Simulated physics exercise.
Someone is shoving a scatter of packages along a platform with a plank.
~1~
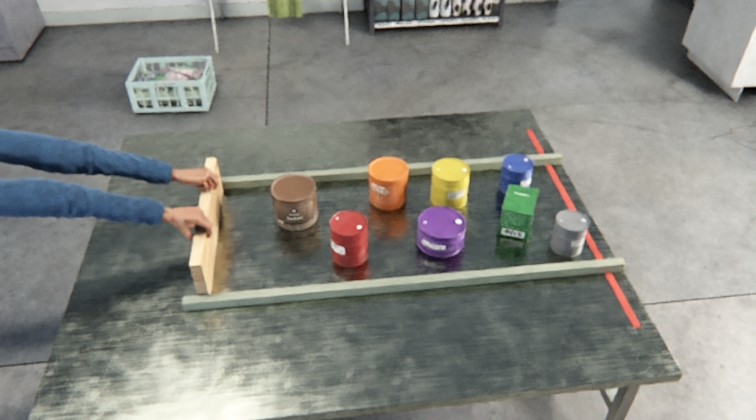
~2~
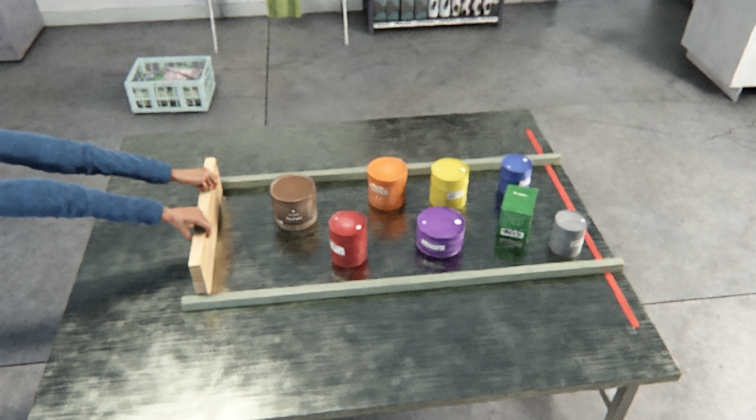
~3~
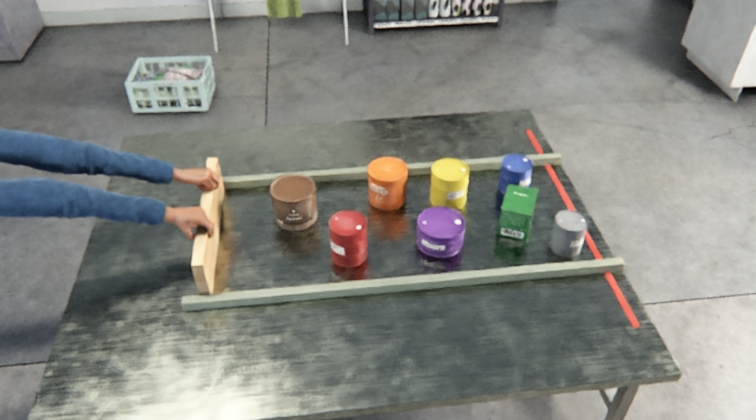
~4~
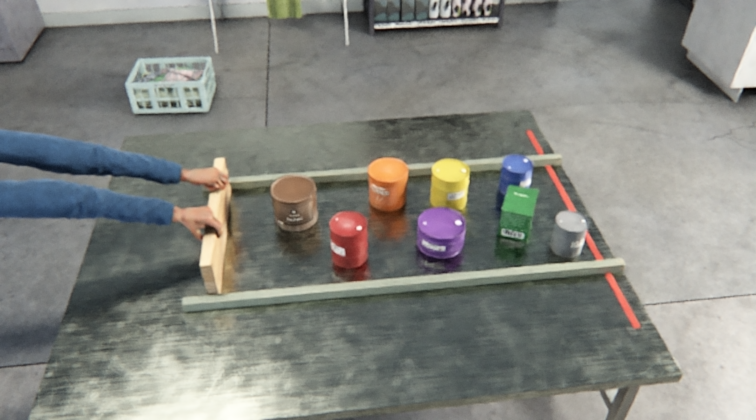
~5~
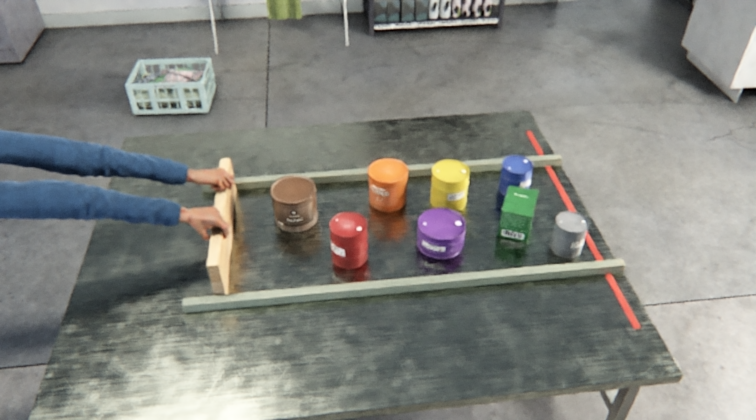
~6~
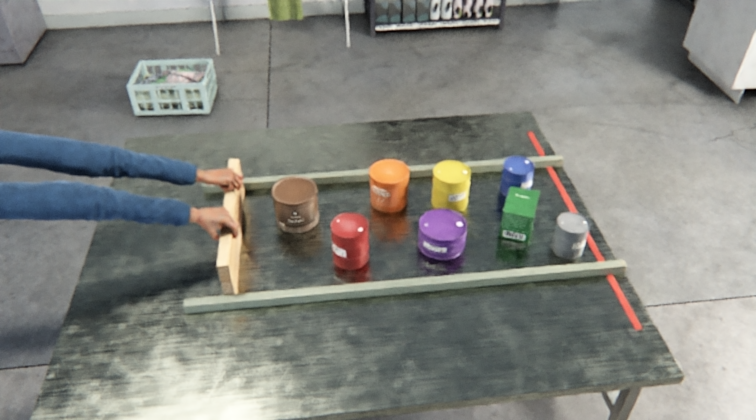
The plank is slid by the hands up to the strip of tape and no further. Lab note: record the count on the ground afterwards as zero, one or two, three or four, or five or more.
The number sent down is large, five or above.
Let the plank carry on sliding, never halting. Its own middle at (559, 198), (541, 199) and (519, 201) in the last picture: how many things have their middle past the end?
4, 4 and 2.
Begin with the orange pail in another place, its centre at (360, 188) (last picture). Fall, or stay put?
Put there, it simply leaves the top.
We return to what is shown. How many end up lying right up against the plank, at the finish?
The answer is 1.
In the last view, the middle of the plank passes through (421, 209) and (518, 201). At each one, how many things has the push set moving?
Tally: 7; 8.
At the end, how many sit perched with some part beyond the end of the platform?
That'd be 1.
Soon after, none off yet; grey canister at rest near (570, 235); blue canister at rest near (517, 178); green box at rest near (519, 214).
Then, none off yet; grey canister at rest near (570, 235); blue canister moved about its own width near (547, 179); green box moved about its own width near (554, 205).
At rest, the number that fall off is five or more; fallen, brown pail, red canister, orange pail, purple canister, yellow canister, green box and blue canister.
